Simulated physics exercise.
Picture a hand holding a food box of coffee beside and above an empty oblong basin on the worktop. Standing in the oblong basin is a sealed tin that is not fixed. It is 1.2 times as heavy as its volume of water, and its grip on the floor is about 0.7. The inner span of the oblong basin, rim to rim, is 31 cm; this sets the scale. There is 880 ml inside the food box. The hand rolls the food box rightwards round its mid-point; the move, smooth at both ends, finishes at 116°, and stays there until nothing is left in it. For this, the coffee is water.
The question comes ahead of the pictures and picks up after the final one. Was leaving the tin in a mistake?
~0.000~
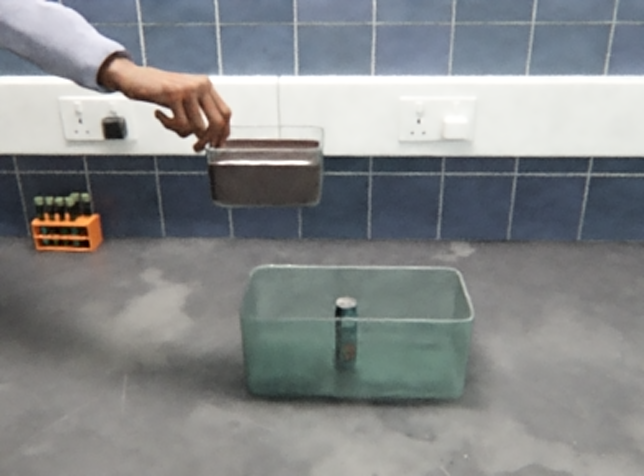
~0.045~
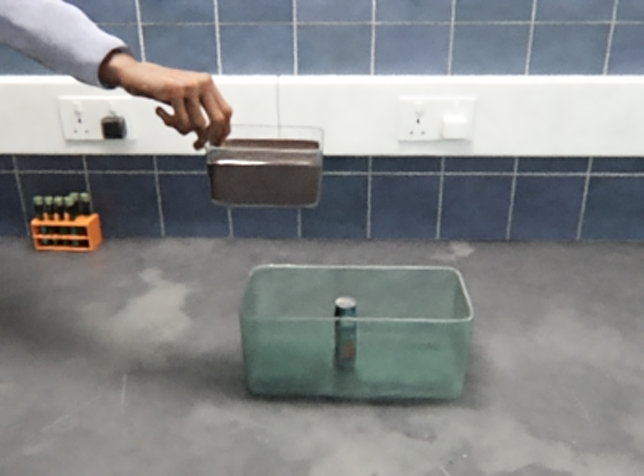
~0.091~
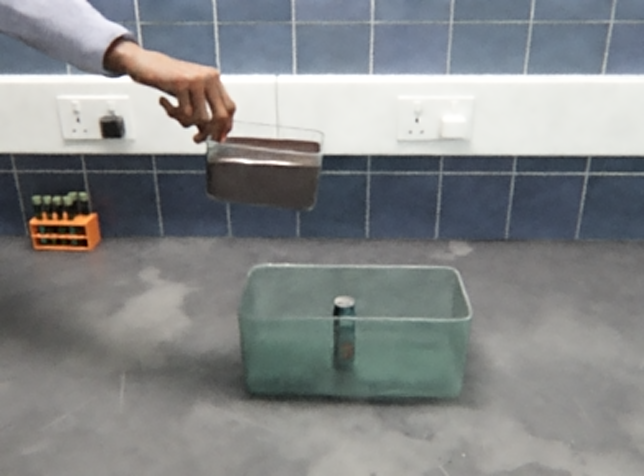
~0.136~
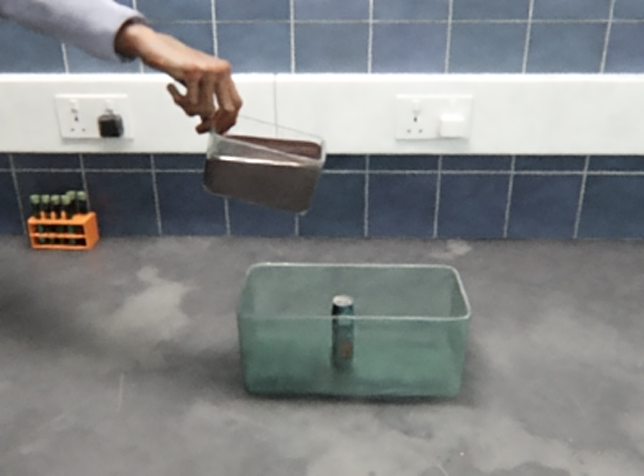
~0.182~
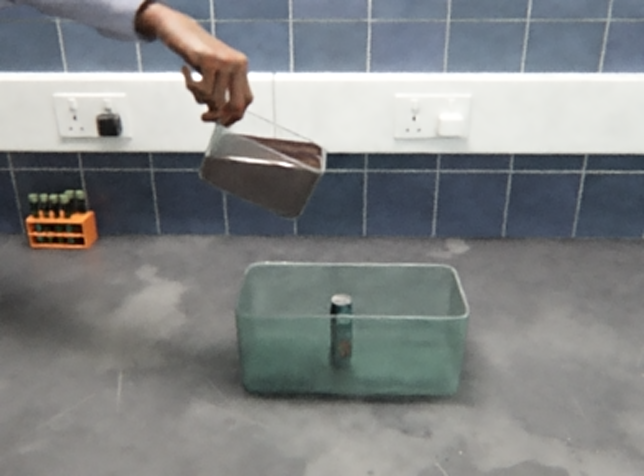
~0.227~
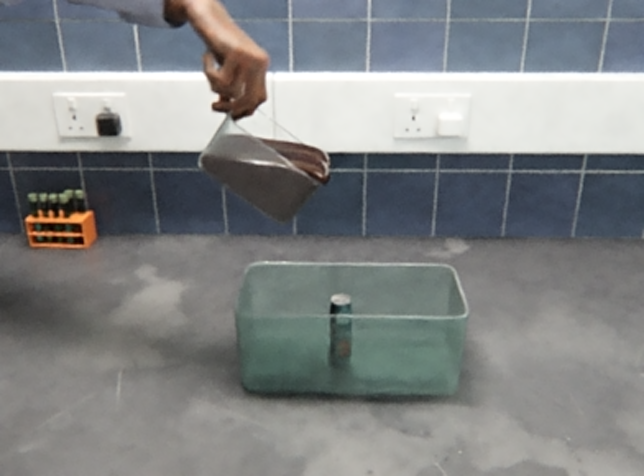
No, it keeps its footing.
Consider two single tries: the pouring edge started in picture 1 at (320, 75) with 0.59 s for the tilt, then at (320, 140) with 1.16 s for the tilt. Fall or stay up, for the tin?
The tin stays vertical the first time and stays vertical the second time.
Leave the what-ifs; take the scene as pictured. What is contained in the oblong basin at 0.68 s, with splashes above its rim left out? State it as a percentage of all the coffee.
Around 86 in a hundred.
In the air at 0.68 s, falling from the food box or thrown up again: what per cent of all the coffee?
10 per cent or so.
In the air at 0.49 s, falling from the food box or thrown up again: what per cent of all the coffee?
Near 58 per cent of it all.
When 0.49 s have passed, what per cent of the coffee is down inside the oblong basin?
I reckon close to 28 percent of it.
By 0.49 s the tilt is 107° and 14 per cent is still to pour; the tin stands where it began.
By 0.68 s the tilt is 116° and 1 per cent is still to pour; the tin stands where it began.
By 0.87 s the tilt is 116° and 0 per cent is still to pour; the tin stands where it began.
By 1.09 s the tilt is 116° and 0 per cent is still to pour; the tin stands where it began.
At rest the tin stands where it began.
